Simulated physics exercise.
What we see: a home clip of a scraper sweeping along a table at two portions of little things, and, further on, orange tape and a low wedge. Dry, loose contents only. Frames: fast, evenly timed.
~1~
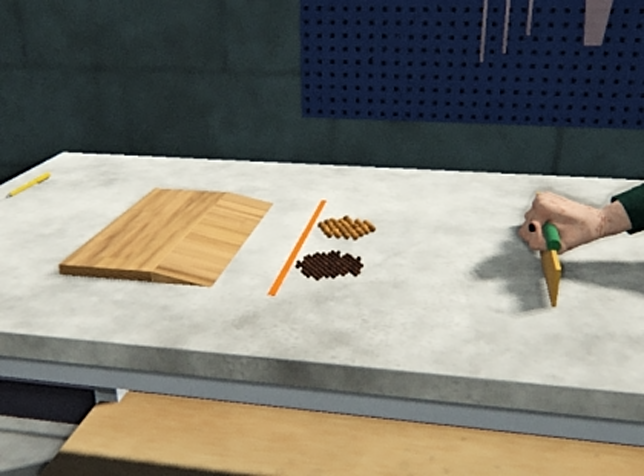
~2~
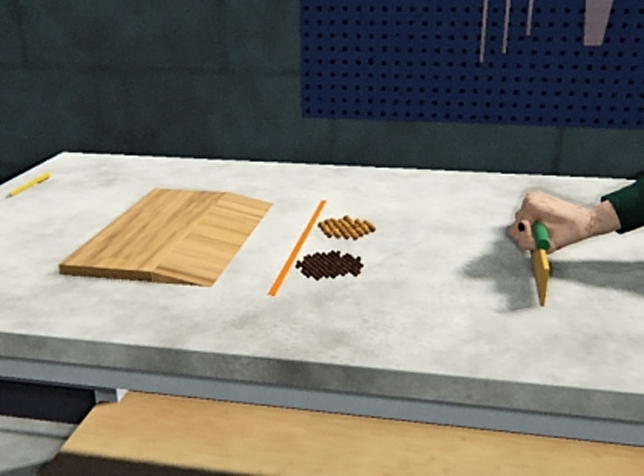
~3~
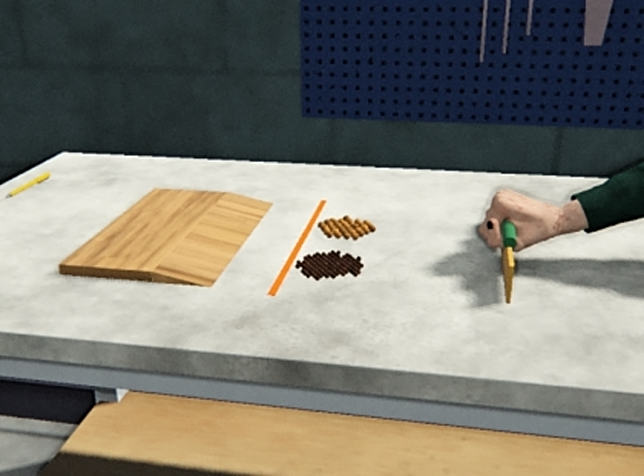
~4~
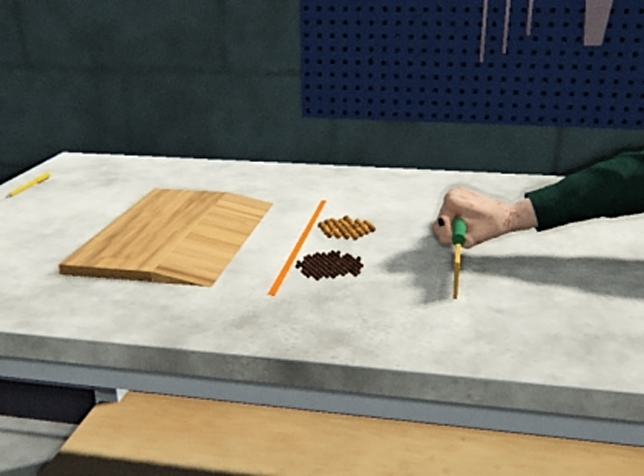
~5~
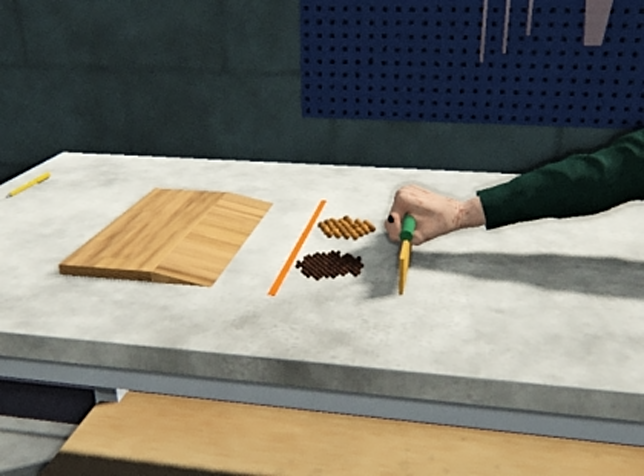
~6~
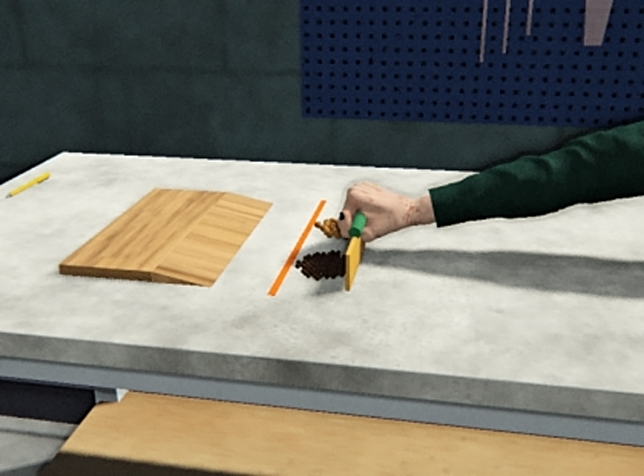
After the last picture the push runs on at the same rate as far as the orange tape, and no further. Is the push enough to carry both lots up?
Nearer batch - at least partly up. Farther batch - at least partly up.
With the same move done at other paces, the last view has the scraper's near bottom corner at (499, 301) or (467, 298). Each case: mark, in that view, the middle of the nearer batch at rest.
The middle stops roughly at (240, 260) the first time and at (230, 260) the second time.
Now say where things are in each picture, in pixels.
In the first picture, scraper at (555, 281), at rest; orange tape at (322, 204); top of the ramp at (157, 265); nearer batch at (331, 265), many allspice berries; farther batch at (346, 227), some roasted chickpeas.
In the second picture, scraper at (543, 280); farther batch at (346, 227).
In the third picture, scraper at (509, 277); nearer batch at (331, 265).
In the fourth picture, scraper at (457, 274); farther batch at (346, 227).
In the fifth picture, scraper at (403, 270); nearer batch at (331, 265).
In the sixth picture, scraper at (350, 266); orange tape at (322, 204); top of the ramp at (157, 265); nearer batch at (328, 265); farther batch at (348, 227).
Then, 0.06 s past the last view, scraper still moving, near (315, 212); nearer batch all short of the ramp; farther batch a stray few on the ramp, nearly all short of the ramp.
Then, 0.14 s past the last view, scraper stopped at the orange tape; nearer batch a stray few past the top, about a third on the ramp, about two thirds short of the ramp; farther batch a small part past the top, about two thirds on the ramp, about a quarter short of the ramp.
Then, 0.42 s past the last view, scraper stopped at the orange tape; nearer batch nearly all past the top, a small part on the ramp; farther batch all past the top.
Finally, scraper stopped at the orange tape; nearer batch nearly all past the top, a stray few short of the ramp; farther batch all past the top.
